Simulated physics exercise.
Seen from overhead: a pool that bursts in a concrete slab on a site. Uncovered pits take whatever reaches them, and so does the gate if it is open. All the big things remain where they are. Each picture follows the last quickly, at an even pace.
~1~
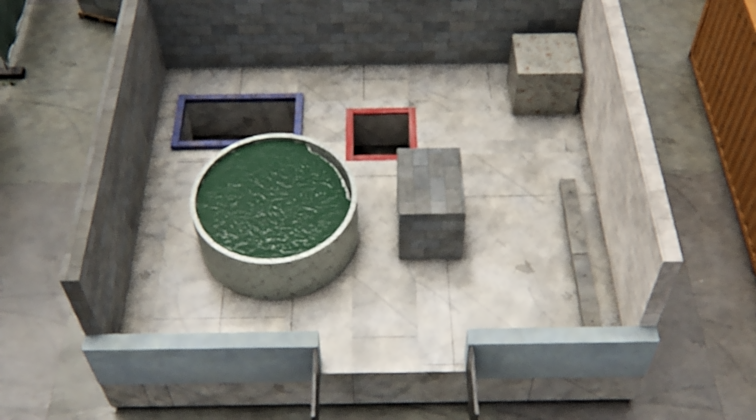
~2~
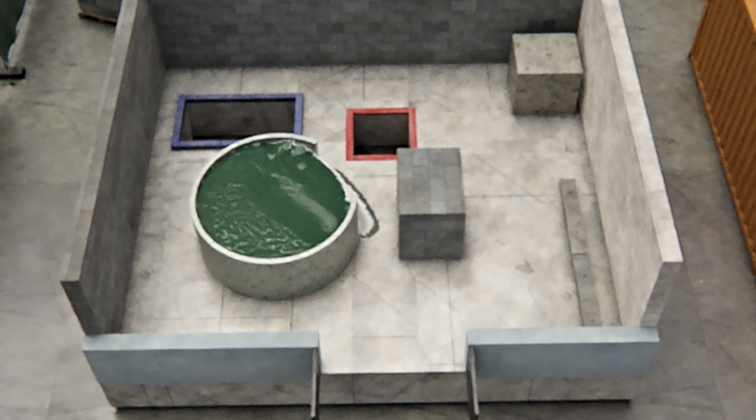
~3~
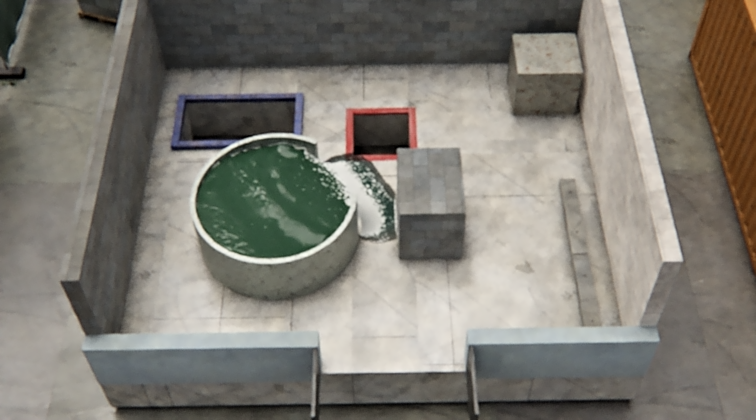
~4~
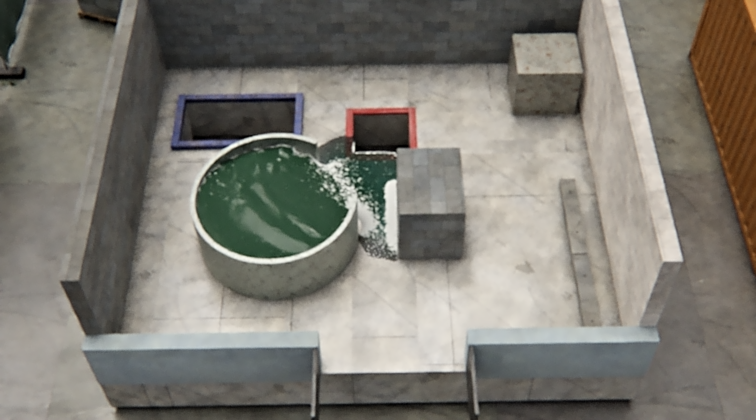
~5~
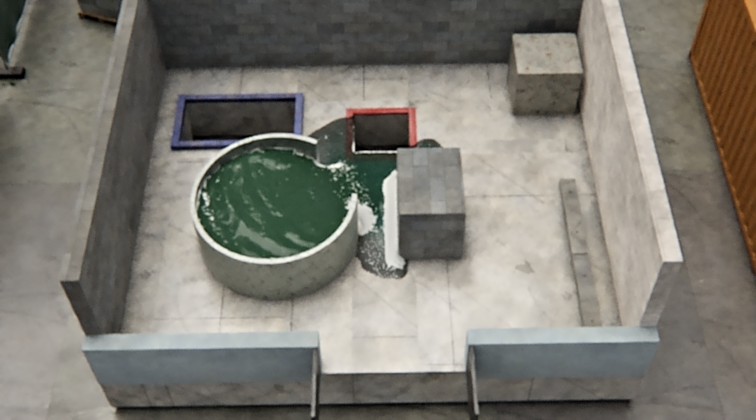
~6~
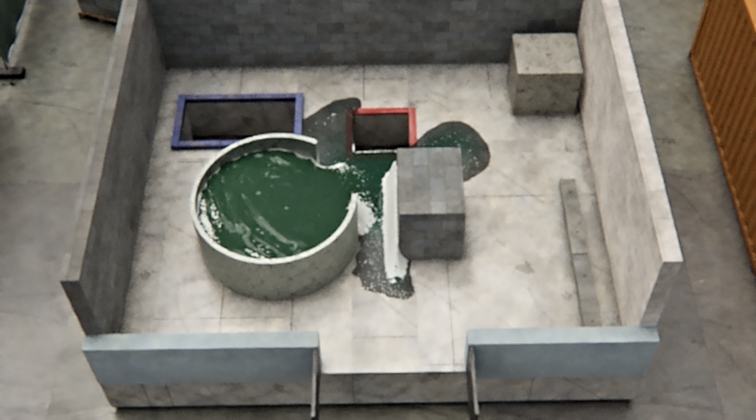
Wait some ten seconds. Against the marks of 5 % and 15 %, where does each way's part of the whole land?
At the end, the gate is left holding a modest amount - five to fifteen per cent; the red pit is left holding a hefty amount - past fifteen per cent; the blue pit is left holding a tiny amount - below five per cent.
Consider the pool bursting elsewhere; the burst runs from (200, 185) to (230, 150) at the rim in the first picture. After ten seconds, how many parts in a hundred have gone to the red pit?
Share to the red pit: 6 in a hundred.
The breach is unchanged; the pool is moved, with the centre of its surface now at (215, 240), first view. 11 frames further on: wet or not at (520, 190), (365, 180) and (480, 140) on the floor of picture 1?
In sequence: Unflooded, next inundated, then inundated.
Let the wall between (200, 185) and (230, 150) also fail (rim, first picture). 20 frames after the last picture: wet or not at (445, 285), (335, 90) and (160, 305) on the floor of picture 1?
Result, in sequence: Untouched by the flood; inundated; inundated.
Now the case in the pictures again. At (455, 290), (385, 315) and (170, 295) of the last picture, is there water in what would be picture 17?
Listed points: Unwetted / inundated / unwetted.
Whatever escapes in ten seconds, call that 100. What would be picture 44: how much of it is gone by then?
Close to 85 out of every hundred.
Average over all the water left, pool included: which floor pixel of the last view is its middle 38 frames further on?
The balance point is around (366, 198).
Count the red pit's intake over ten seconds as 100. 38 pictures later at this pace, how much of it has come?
Roughly 85 percent.
A moment on, water covers 35 % of the floor; the gate 0 %, the red pit 10 %, the blue pit 0 %.
Next, water covers 40 % of the floor; the gate 2 %, the red pit 20 %, the blue pit 0 %.
Then, water covers 50 % of the floor; the gate 5 %, the red pit 29 %, the blue pit 0 %.
Later, water covers 80 % of the floor; the gate 9 %, the red pit 39 %, the blue pit 0 %.
In the end, water covers 90 % of the floor; the gate 11 %, the red pit 46 %, the blue pit 0 %.
